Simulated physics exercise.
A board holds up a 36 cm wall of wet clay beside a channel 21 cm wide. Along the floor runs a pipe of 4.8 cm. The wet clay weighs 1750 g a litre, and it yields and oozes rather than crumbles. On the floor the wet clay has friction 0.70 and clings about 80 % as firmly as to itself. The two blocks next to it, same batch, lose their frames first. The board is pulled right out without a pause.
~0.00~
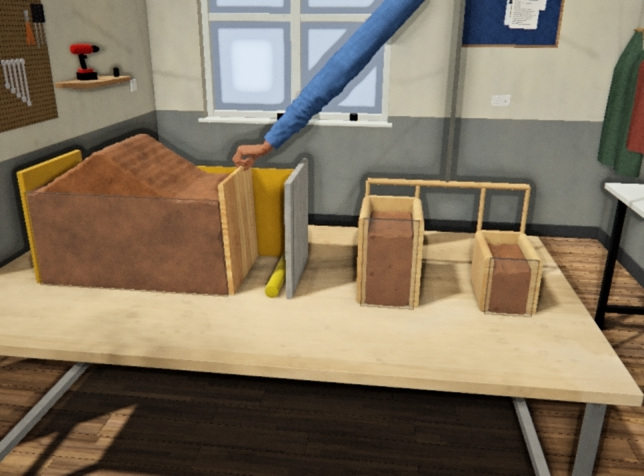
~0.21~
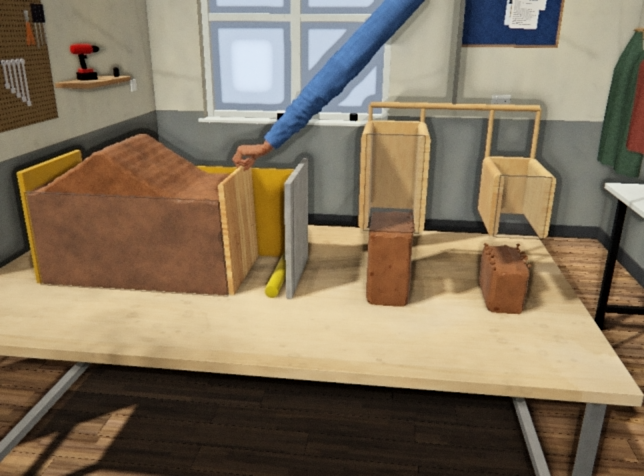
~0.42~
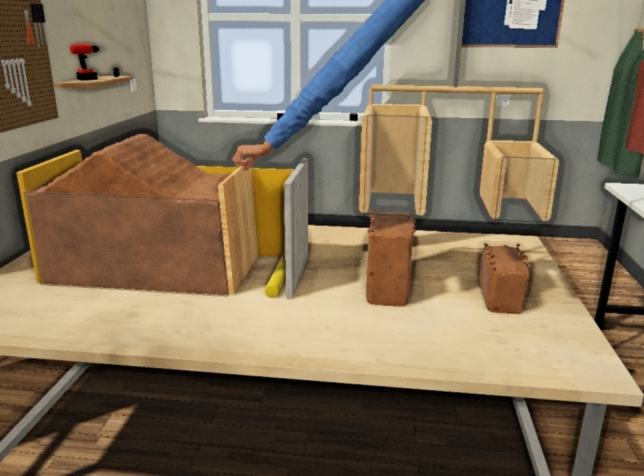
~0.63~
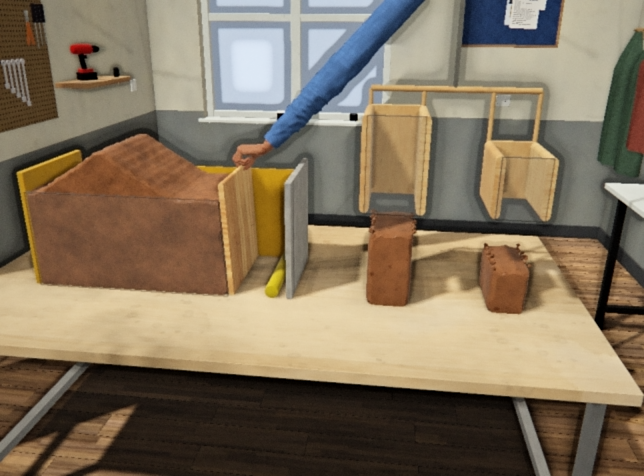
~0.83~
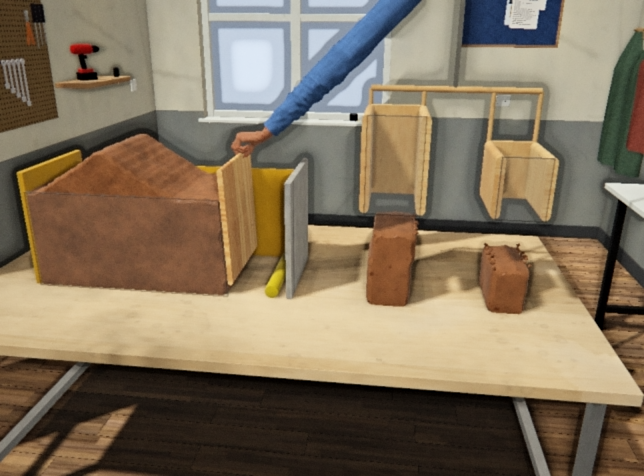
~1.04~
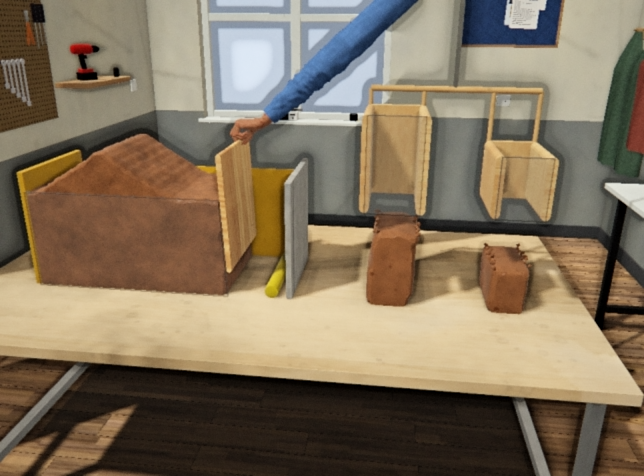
The footage shows a wooden frame lifting off two brown clay blocks on a table, leaving them standing, then a blue-sleeved arm drawing a wooden board partway upward beside a large mass of clay, which shows no visible movement.
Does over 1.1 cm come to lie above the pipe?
The pipe ends up exposed.
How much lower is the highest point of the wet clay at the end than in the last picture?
Some 0.5 cm.
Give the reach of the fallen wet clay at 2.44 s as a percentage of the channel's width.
About 0 %.
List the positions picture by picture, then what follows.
Top of the board at (219, 200), not yet moved; top of the wet clay at (102, 154); blocks stand 28 cm, 16 cm (left to right), in the first picture.
Top of the board at (219, 200), not yet moved; top of the wet clay at (102, 154); blocks stand 27 cm, 16 cm (left to right), in the second picture.
Top of the board at (219, 200), not yet moved; top of the wet clay at (102, 154); blocks stand 27 cm, 16 cm (left to right), in the third picture.
Top of the board at (219, 199), moved 2 mm; top of the wet clay at (102, 154); blocks stand 27 cm, 16 cm (left to right), in the fourth picture.
Top of the board at (218, 186), moved 4.9 cm; top of the wet clay at (102, 154); blocks stand 27 cm, 16 cm (left to right), in the fifth picture.
Top of the board at (216, 171), moved 9.9 cm; top of the wet clay at (102, 154); blocks stand 27 cm, 16 cm (left to right), in the sixth picture.
After 1.46 s, the face still stands and nothing lies on the pipe.
After 1.95 s, the face still stands and nothing lies on the pipe.
After 2.44 s, the face still stands and nothing lies on the pipe.
After 2.93 s, the face still stands and nothing lies on the pipe.
After 2.98 s, at the end, the face still stands and nothing lies on the pipe.
